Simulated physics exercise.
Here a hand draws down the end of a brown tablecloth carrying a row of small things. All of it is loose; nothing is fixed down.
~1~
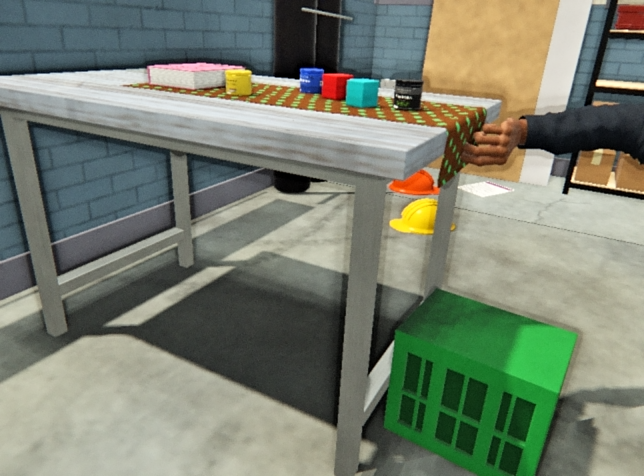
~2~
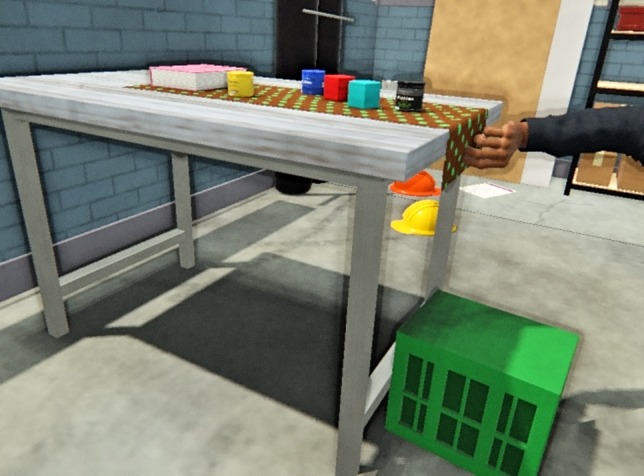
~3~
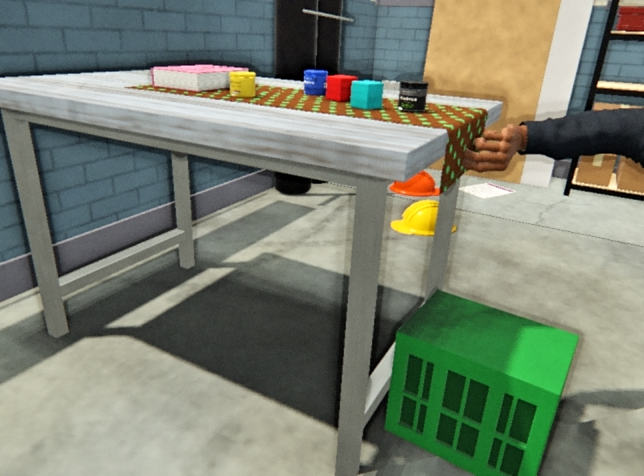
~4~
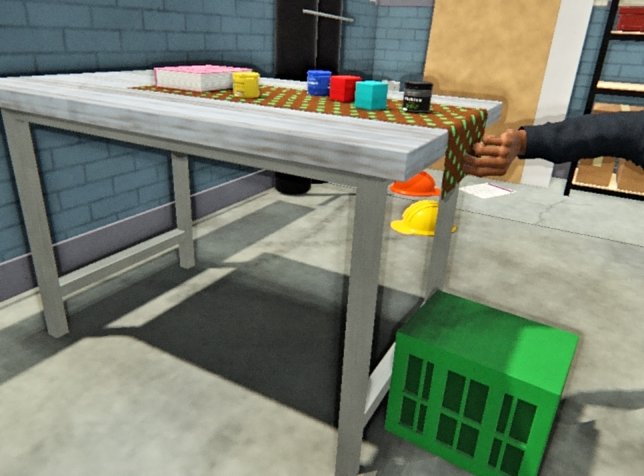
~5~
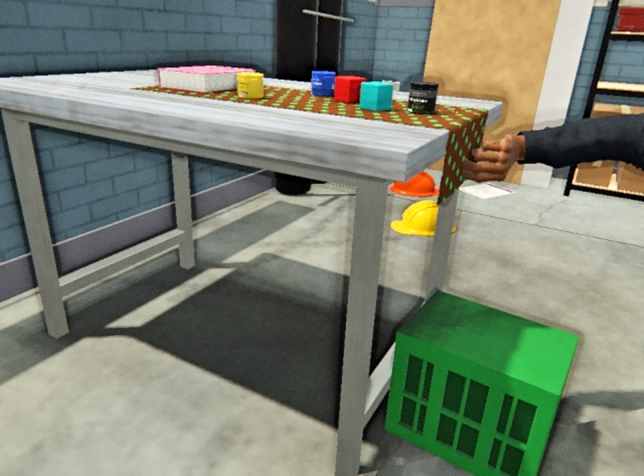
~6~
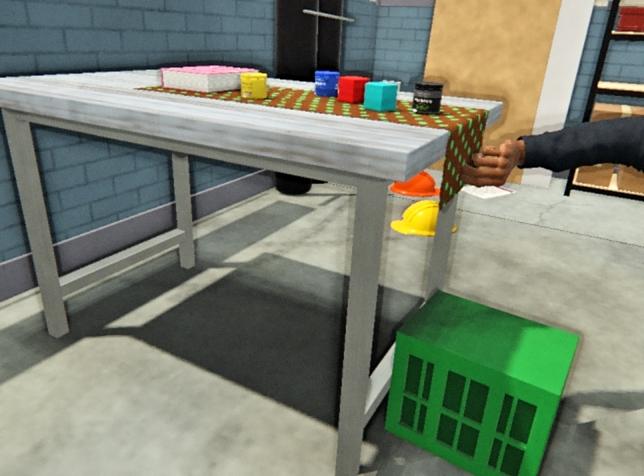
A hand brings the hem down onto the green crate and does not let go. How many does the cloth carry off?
From here the drop count reads three, plain and simple.
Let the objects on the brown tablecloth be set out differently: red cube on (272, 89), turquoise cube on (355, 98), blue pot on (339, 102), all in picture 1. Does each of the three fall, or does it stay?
Result - the red cube stays put, the turquoise cube comes off, and the blue pot comes off.
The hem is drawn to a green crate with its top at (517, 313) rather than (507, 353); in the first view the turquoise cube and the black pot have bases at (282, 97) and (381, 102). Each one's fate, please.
Turquoise cube: Safe; black pot: Lost.
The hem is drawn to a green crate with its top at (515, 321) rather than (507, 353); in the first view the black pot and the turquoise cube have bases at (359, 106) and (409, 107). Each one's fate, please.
Observed: Black pot departs; turquoise cube departs.
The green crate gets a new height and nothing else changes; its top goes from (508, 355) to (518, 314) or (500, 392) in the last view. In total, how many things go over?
It comes to 2 for the first height and 4 for the second.
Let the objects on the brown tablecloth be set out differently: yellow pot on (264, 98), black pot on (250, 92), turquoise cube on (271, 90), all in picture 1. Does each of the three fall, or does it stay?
Fate of the yellow pot: It stays; fate of the black pot: It stays; fate of the turquoise cube: It stays.
Soon after, hem near (453, 252); black pot gone.
After that, hem near (448, 294); black pot and turquoise cube gone.
And then, hem on the crate; black pot, turquoise cube and red cube gone.
In the end, hem on the crate; black pot, turquoise cube and red cube gone. The count of fallen things is three.
